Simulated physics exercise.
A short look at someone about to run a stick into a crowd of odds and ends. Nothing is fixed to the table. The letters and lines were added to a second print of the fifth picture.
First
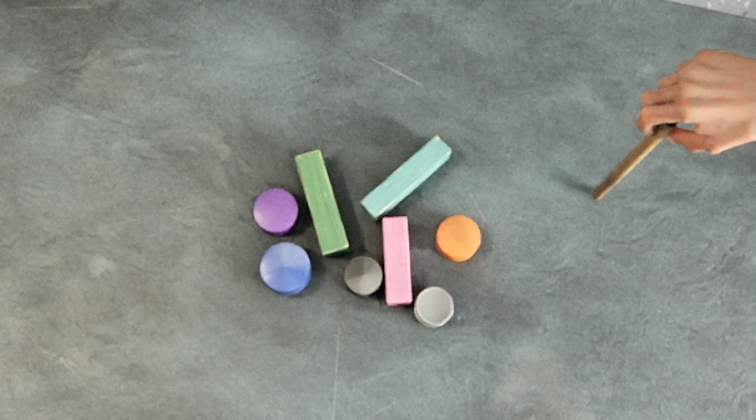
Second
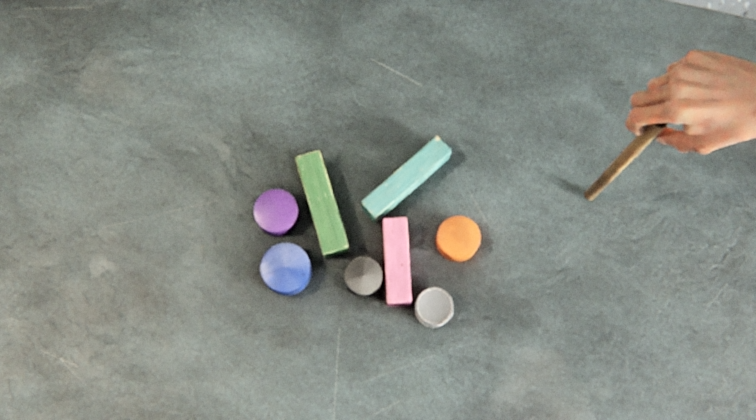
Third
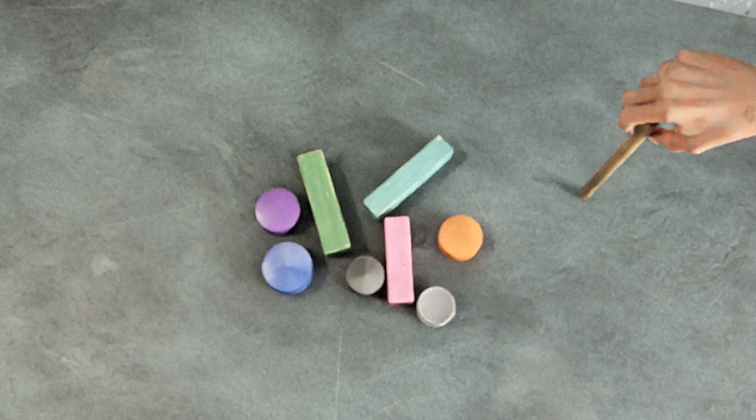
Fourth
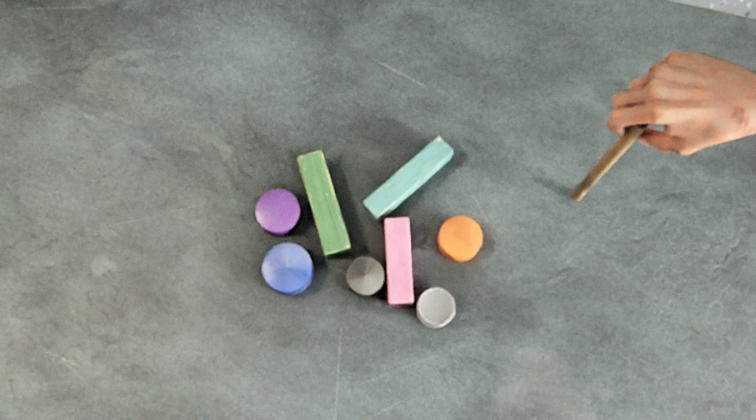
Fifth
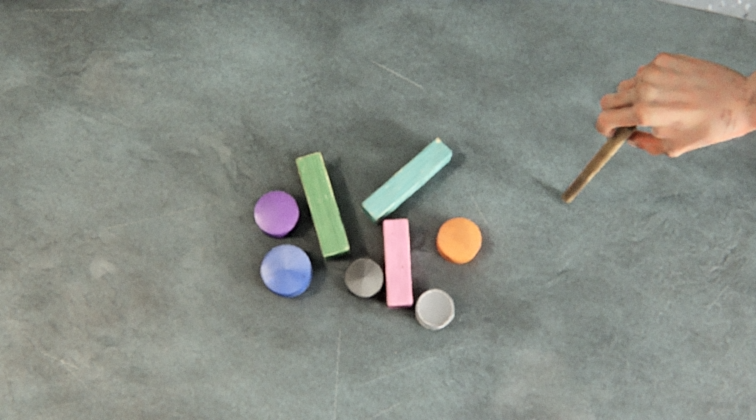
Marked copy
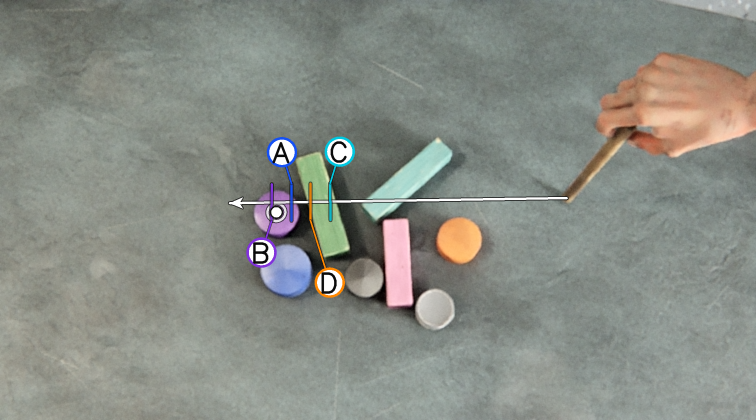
A hand holding a thin wooden stick moved slowly a short way left, toward a cluster of colourful round pieces and green, turquoise and pink bars, which all stayed still on the grey surface.
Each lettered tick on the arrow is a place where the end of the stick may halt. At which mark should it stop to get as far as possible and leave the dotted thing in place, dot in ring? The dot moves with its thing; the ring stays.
C.
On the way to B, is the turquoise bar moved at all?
By then, yes.
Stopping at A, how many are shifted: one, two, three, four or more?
Three.
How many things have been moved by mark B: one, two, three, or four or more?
In all, three.
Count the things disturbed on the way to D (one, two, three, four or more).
In all, three.
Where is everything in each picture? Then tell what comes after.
In the first frame, black tin (363, 277); orange tin (458, 239); grey tin (434, 307).
In the second frame, grey tin (434, 308); purple tin (277, 213).
In the third frame, pink bar (398, 261); blue tin (289, 269).
In the fourth frame, turquoise bar (408, 179); green bar (324, 204).
In the fifth frame, black tin (364, 280); orange tin (459, 241); grey tin (435, 310).
On the marked copy, A at (291, 203); B at (271, 203); C at (330, 202); D at (311, 202); the arrow from (567, 198) to (230, 203); the white dot at (277, 212).
With C. Early on, foot of the stick (482, 200).
Further on, foot of the stick (396, 201); turquoise bar (400, 177).
At the end, foot of the stick (330, 202); turquoise bar (393, 169); green bar (313, 208); the dot is still in its ring.
As for the rest, A shifts the dotted thing to (245, 233); B shifts the dotted thing to (236, 243); D shifts the dotted thing to (260, 223).
